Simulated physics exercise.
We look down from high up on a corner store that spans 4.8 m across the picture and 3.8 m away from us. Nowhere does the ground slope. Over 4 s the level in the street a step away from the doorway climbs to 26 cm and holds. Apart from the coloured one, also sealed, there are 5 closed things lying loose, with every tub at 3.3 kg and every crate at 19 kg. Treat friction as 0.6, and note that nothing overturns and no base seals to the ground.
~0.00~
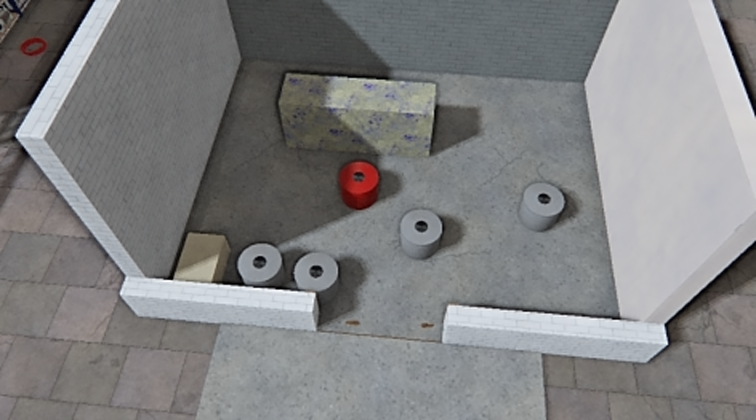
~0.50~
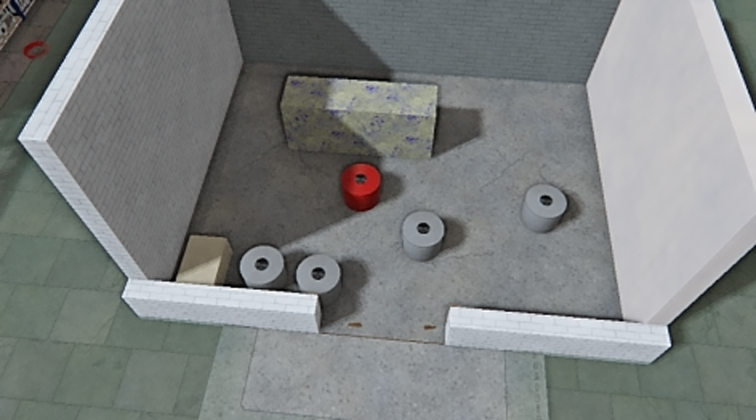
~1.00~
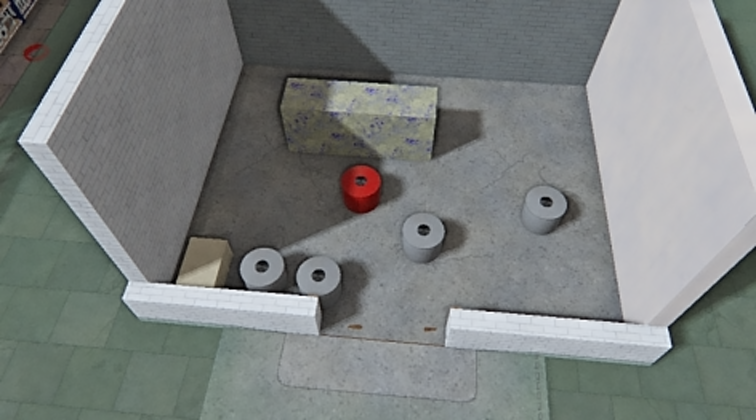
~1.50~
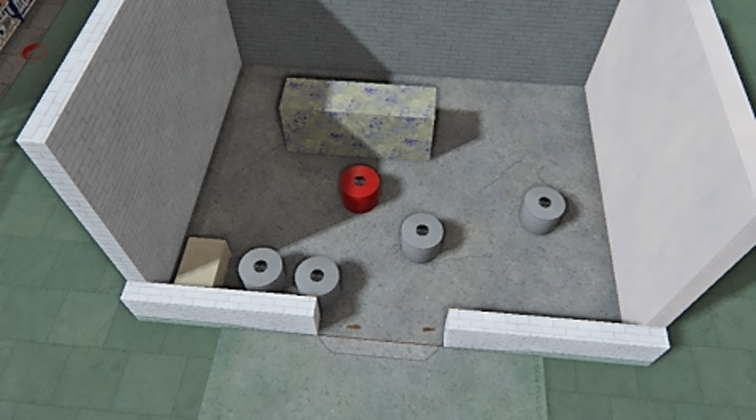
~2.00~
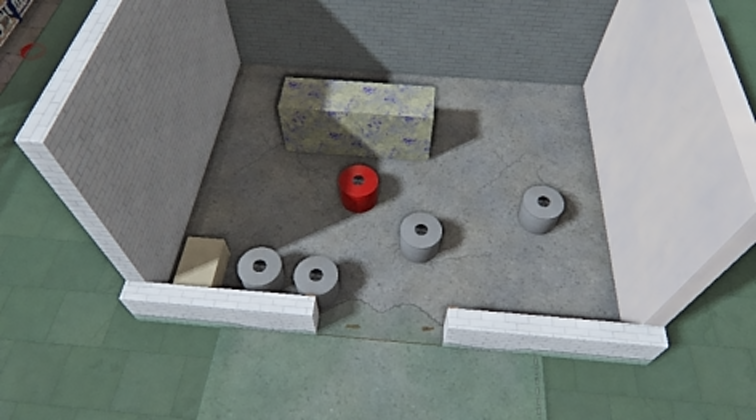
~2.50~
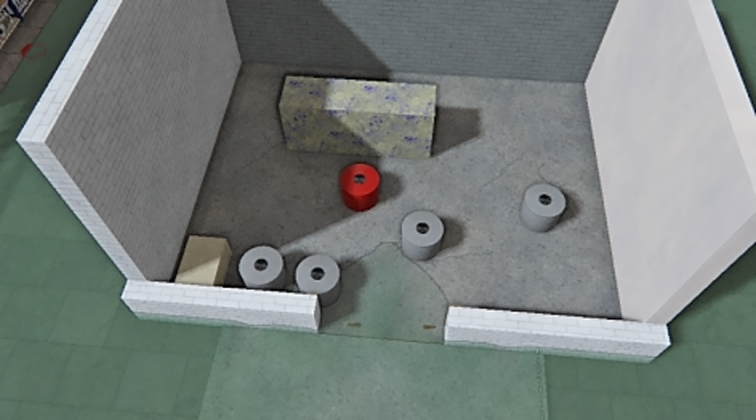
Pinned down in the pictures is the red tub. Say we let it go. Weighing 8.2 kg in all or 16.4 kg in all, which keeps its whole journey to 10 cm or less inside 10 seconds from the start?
Neither.
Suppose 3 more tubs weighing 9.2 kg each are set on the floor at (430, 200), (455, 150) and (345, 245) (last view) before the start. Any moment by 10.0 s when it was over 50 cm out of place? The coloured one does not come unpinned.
Spot one crosses the limit, spot two crosses the limit, spot three crosses the limit.
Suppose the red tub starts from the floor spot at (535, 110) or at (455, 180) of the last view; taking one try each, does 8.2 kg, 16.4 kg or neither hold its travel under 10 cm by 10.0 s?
Taking the two spots in turn, neither keeps it, then neither keeps it.
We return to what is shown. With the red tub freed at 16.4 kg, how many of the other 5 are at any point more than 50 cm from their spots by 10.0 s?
It adds up to 5.
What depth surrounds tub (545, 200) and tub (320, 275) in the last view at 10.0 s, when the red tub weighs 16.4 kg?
Around 6 cm and 14 cm.
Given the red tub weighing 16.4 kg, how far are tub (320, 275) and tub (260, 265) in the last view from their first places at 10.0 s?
In that order: 140 cm, 60 cm.
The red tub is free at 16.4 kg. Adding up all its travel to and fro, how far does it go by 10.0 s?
I'd say close to 300 cm in total.
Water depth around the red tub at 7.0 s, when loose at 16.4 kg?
10 cm, roughly.
After 3.5 s the red tub would be 8 cm from its start with 8.2 kg and 0 cm from its start with 16.4 kg; 5 cm of water round it then.
After 4.5 s the red tub would be 48 cm from its start with 8.2 kg and 13 cm from its start with 16.4 kg; 6 cm of water round it then.
After 7.0 s the red tub would be 175 cm from its start with 8.2 kg and 157 cm from its start with 16.4 kg; 10 cm of water round it then.
After 10.0 s the red tub would be 100 cm from its start with 8.2 kg and 173 cm from its start with 16.4 kg; 9 cm of water round it then.
